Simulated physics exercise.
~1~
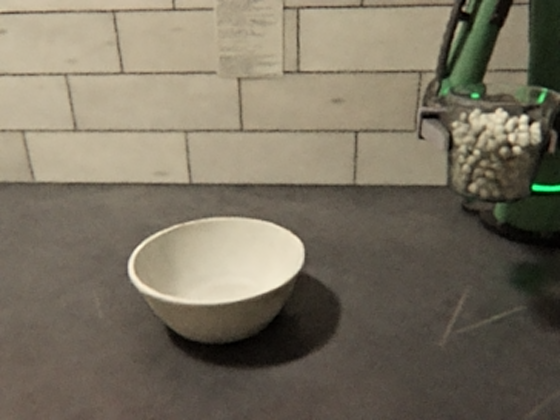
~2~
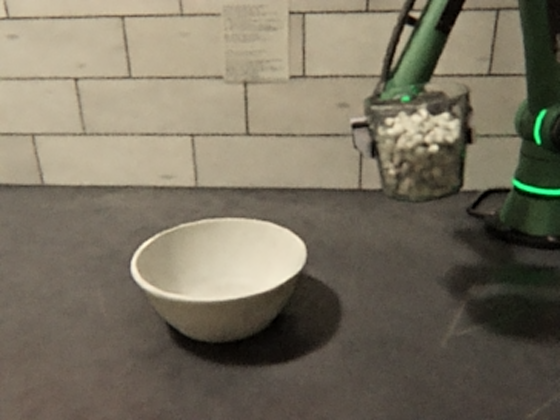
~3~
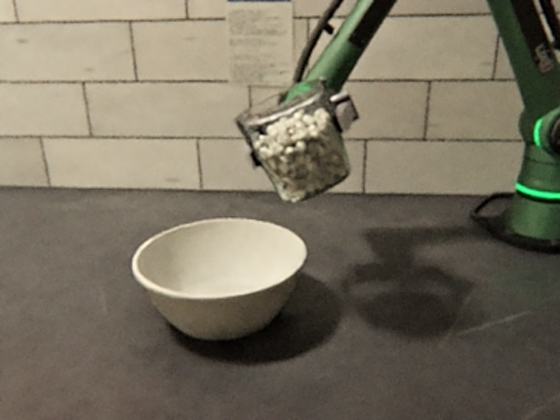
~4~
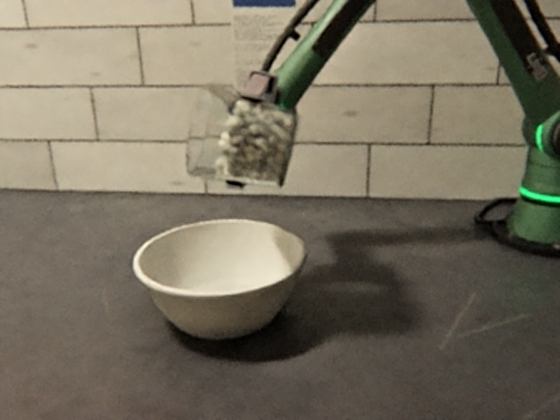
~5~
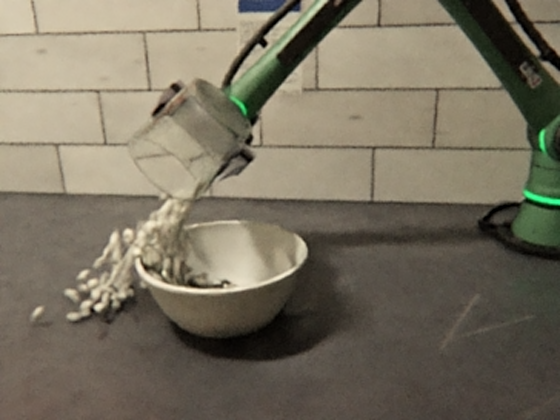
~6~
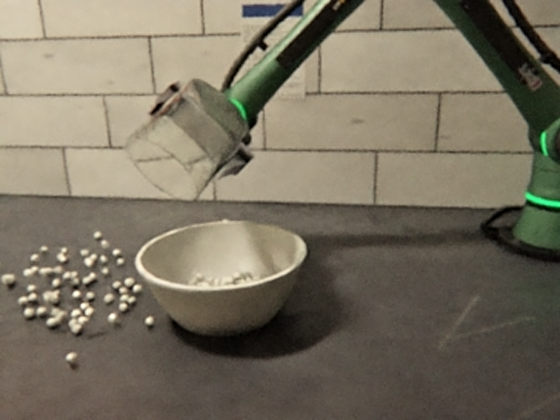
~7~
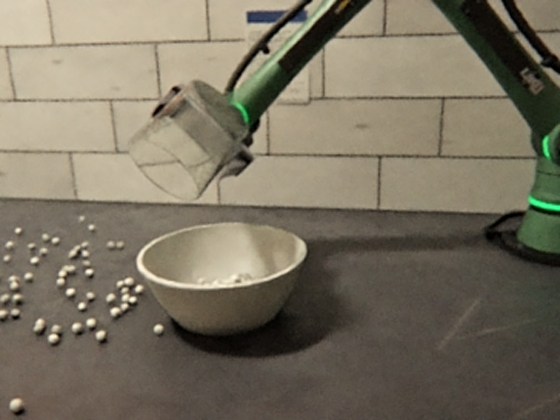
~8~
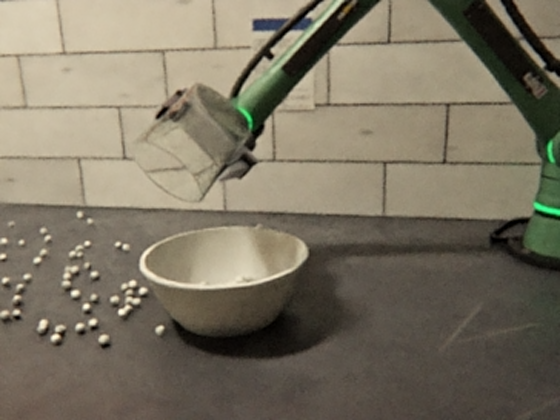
In this clip, a green robot arm carries a clear tumbler of white plastic beads leftward and tips it over a pale bowl, spilling many beads onto the dark table; some beads rest in the bowl, others lie scattered left, and the emptied tumbler stays tilted above.
